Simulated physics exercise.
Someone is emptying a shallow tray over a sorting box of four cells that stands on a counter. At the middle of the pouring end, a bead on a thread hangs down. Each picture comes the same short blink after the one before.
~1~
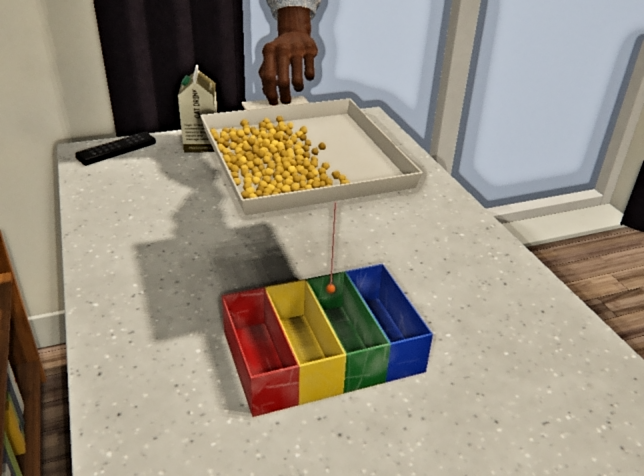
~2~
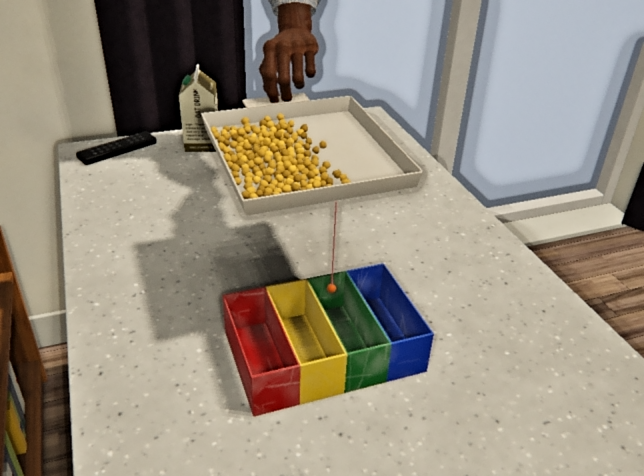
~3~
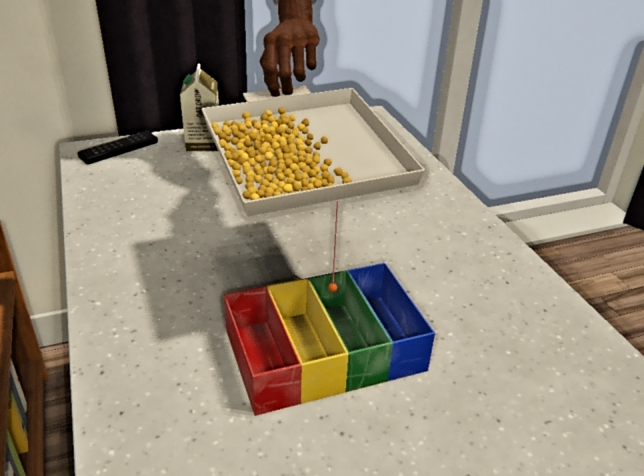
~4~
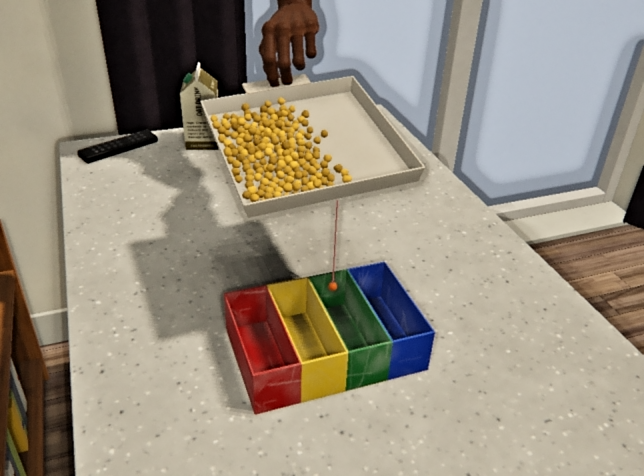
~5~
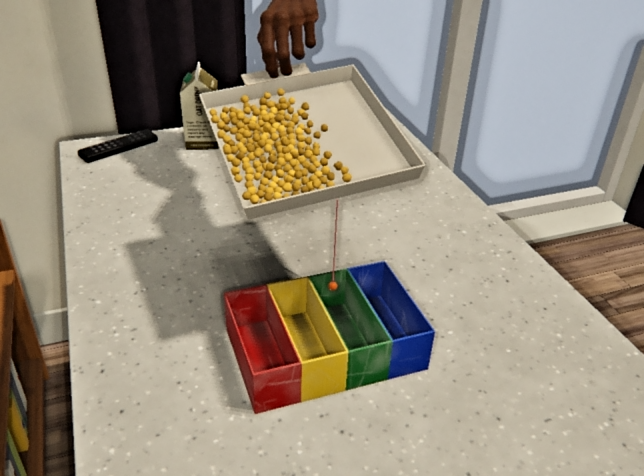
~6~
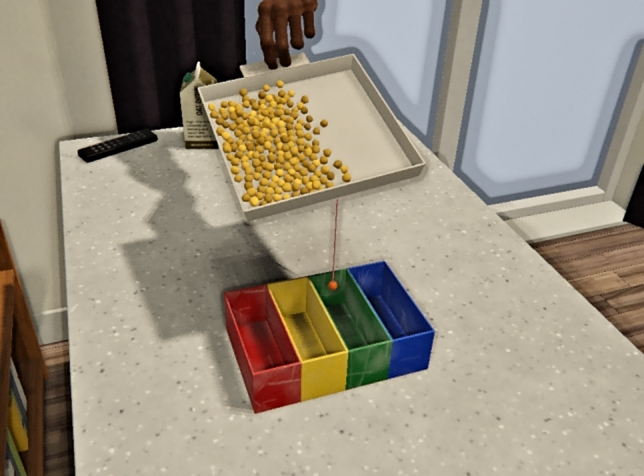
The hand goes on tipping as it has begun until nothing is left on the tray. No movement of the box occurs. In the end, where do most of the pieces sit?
Most sit in the red cell.
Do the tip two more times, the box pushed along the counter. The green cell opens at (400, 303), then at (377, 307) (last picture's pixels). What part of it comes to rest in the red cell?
You'd get 10 in a hundred first and 40 in a hundred after that.
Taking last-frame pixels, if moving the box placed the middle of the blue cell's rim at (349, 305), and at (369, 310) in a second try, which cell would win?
Try 1 - the cell in yellow; try 2 - yellow.
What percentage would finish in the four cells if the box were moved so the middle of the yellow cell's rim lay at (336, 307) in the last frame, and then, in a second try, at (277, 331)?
First about 40, then 100 per cent.
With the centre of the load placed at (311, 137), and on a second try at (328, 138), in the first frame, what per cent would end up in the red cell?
Near 60 and 70 percent respectively.
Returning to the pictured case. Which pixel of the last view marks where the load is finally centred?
Around (266, 358).
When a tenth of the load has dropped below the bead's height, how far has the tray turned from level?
About 95 degrees.
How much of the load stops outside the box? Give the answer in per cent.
Near 0 in a hundred.
Just after the last frame, tray tipped steeply; almost all on the tray; just a few falling or outside the box.
A moment on, tray tipped right over; roughly two thirds on the tray; about a tenth in the red cell; roughly a quarter falling or outside the box.
Further on, tray tipped past a quarter turn; the larger part in the red cell; about a tenth in the yellow cell; just a few in the green cell; about a tenth falling or outside the box.
When it is over, tray tipped past a quarter turn; the larger part in the red cell; about a tenth in the yellow cell; just a few in the green cell; not one in the blue cell; about a tenth outside the box.
